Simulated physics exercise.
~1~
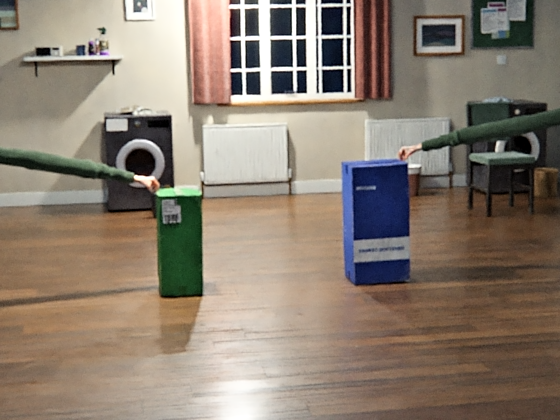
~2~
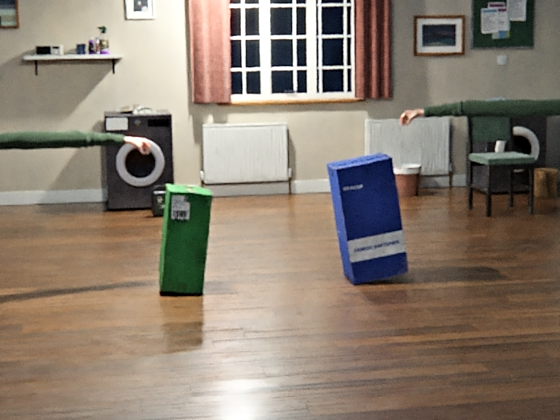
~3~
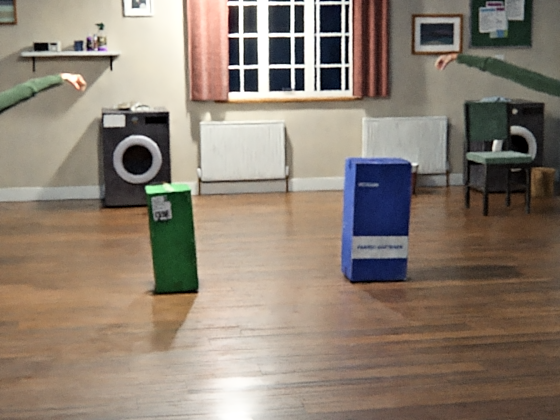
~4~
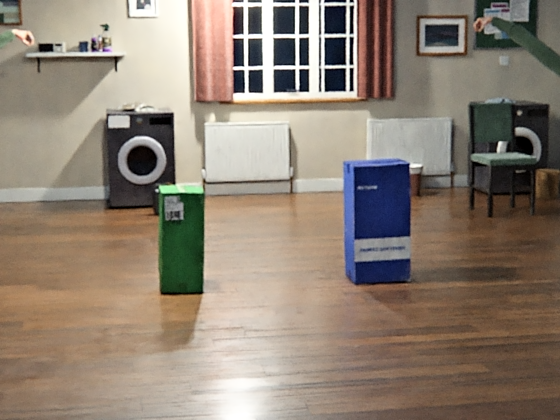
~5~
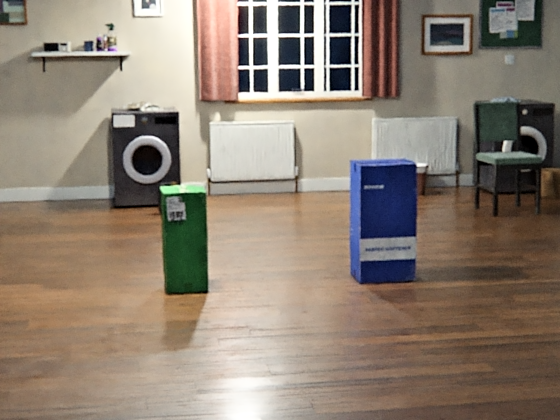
Two green-sleeved arms reached in from either side, touching a green box and a larger blue parcel, then let go and drew back. Both boxes tilted and rocked briefly on the wooden floor before settling upright on their bases.
